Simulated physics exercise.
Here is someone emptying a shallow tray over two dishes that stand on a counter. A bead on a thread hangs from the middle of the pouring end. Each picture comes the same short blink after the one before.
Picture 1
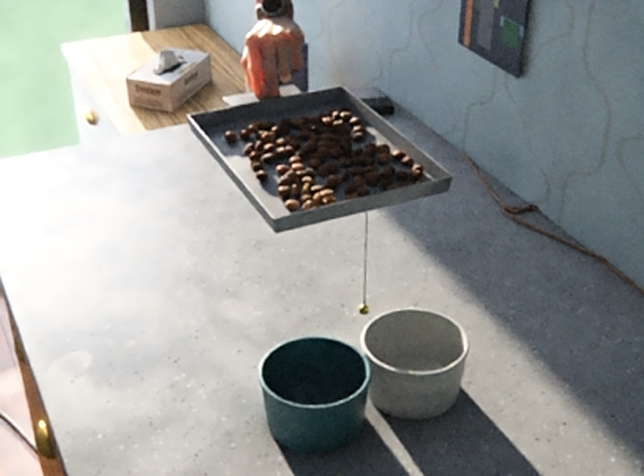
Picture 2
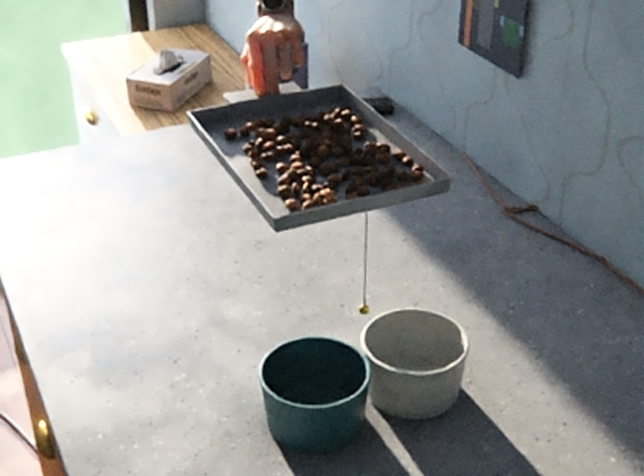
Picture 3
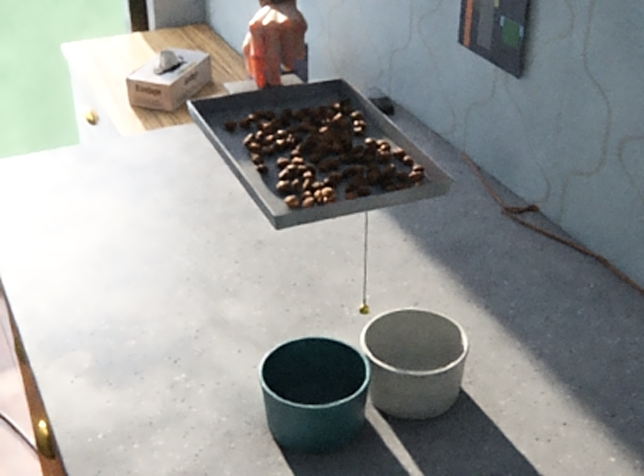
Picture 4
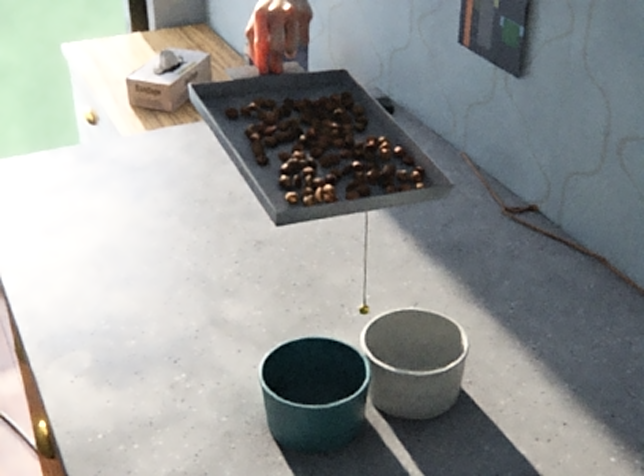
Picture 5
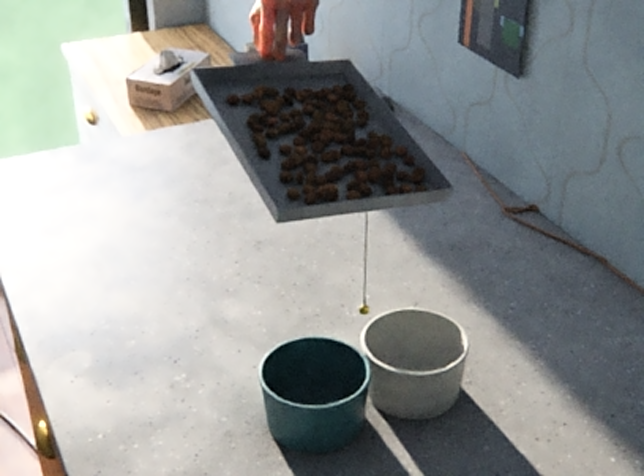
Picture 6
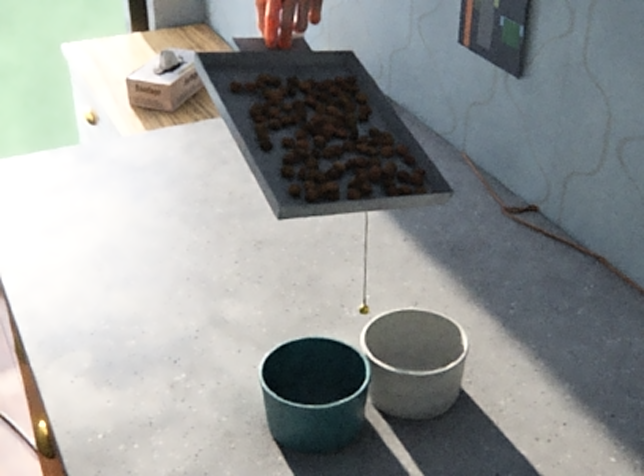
A hand raising the far end of a shallow grey tray of brown kibble, slowly tilting it above teal and white bowls.
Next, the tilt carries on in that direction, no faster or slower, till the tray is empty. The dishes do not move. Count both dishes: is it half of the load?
They take less than half between them.
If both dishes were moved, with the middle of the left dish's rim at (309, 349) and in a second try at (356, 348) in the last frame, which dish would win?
One: The right one. Two: The right-hand dish.
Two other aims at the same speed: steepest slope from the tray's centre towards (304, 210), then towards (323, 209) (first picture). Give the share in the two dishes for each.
About 70 and 90 per cent.
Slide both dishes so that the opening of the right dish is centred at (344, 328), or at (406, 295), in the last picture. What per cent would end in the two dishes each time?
First some 0, then 60 per cent.
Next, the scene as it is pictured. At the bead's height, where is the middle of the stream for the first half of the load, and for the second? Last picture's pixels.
Early half (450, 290), late half (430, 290).
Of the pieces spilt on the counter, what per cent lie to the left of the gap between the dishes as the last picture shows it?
Some 0 per cent.
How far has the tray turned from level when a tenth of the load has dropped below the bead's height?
At some 85 degrees.
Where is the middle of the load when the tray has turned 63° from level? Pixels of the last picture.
Close to (398, 154).
Soon after the last picture, tray tipped steeply; all on the tray.
A little later, tray tipped past a quarter turn; a small part on the tray; about a quarter in the right dish; about half outside both; about a quarter in the air.
Later still, tray tipped past a quarter turn; about a quarter in the right dish; most outside both.
At rest, tray tipped past a quarter turn; none in the left dish; about a quarter in the right dish; most outside both.
